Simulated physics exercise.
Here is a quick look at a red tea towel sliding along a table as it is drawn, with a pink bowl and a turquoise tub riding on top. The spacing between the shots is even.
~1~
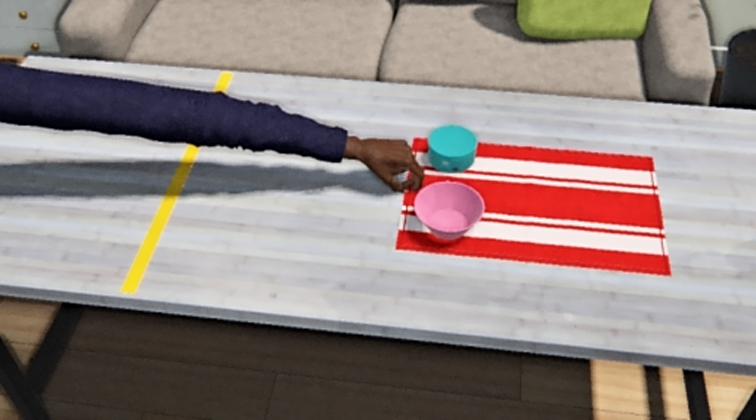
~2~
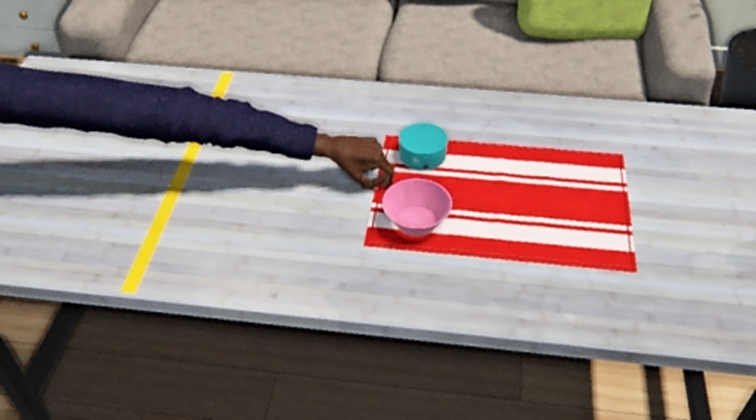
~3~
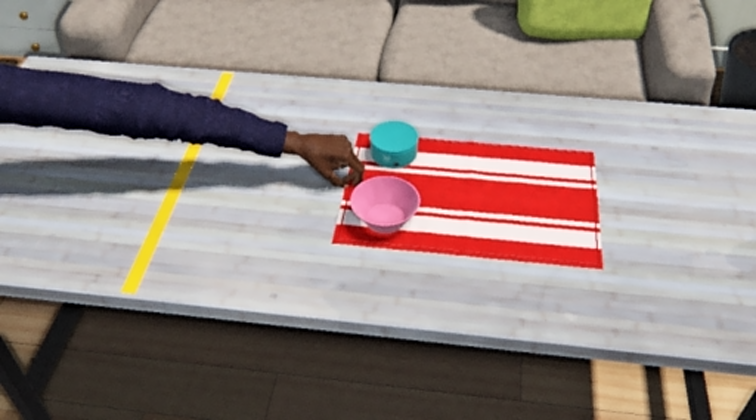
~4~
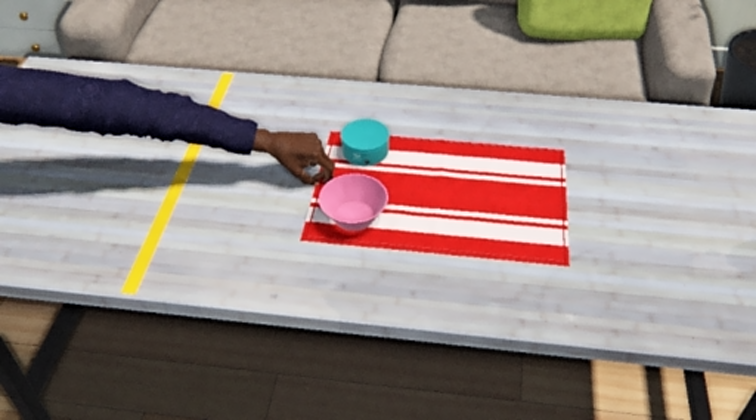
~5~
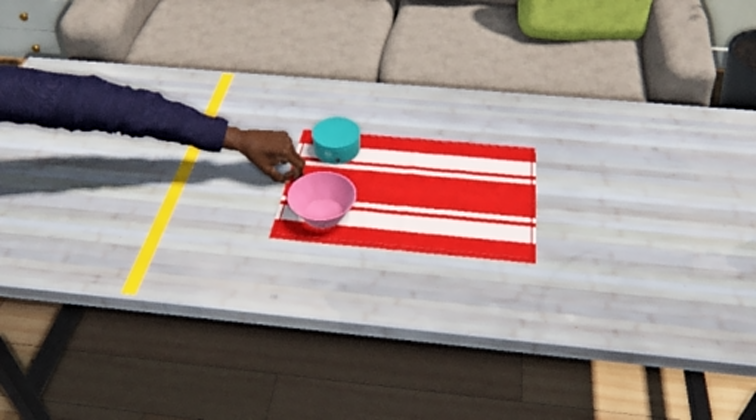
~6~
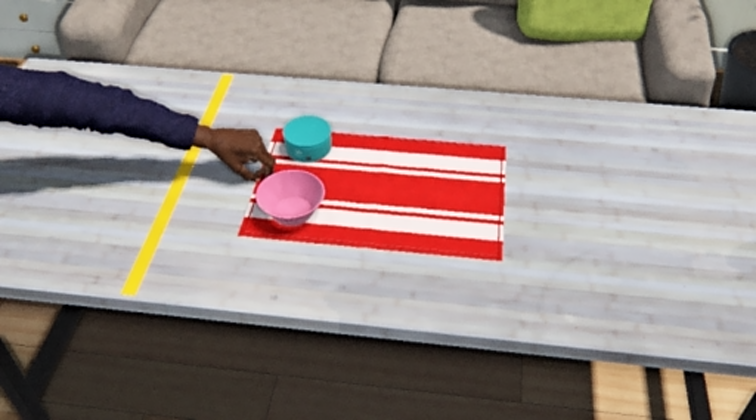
A red-and-white tea towel carrying a pink bowl and turquoise tub slides left, pulled by a hand.
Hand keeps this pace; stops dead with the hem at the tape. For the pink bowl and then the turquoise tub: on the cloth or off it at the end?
Pink bowl off, turquoise tub off.
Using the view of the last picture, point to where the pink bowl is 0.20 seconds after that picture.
Somewhere around (175, 192), I reckon.
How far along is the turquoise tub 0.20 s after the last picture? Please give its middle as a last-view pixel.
(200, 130).
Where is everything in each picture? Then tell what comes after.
In the first picture, tea towel end (395, 250); pink bowl (449, 206); turquoise tub (453, 140); tape (137, 271).
In the second picture, tea towel end (363, 246), far hem (637, 273); turquoise tub (423, 138).
In the third picture, tea towel end (332, 244); pink bowl (385, 200).
In the fourth picture, tea towel end (300, 241), far hem (569, 267); turquoise tub (365, 134).
In the fifth picture, tea towel end (269, 238); pink bowl (322, 195).
In the sixth picture, tea towel end (237, 236), far hem (502, 262); pink bowl (290, 193); turquoise tub (307, 130); tape (137, 273).
Then, 0.09 s on from there, hem short of the tape; pink bowl on the cloth near (236, 198); turquoise tub on the cloth near (257, 135).
Then, 0.20 s on from there, hem at the tape; pink bowl on the cloth near (175, 192); turquoise tub ahead of the hem near (200, 130).
In the end, hem at the tape; pink bowl ahead of the hem near (107, 188); turquoise tub ahead of the hem near (140, 127). The pink bowl leaves the cloth and the turquoise tub shoots off the front.
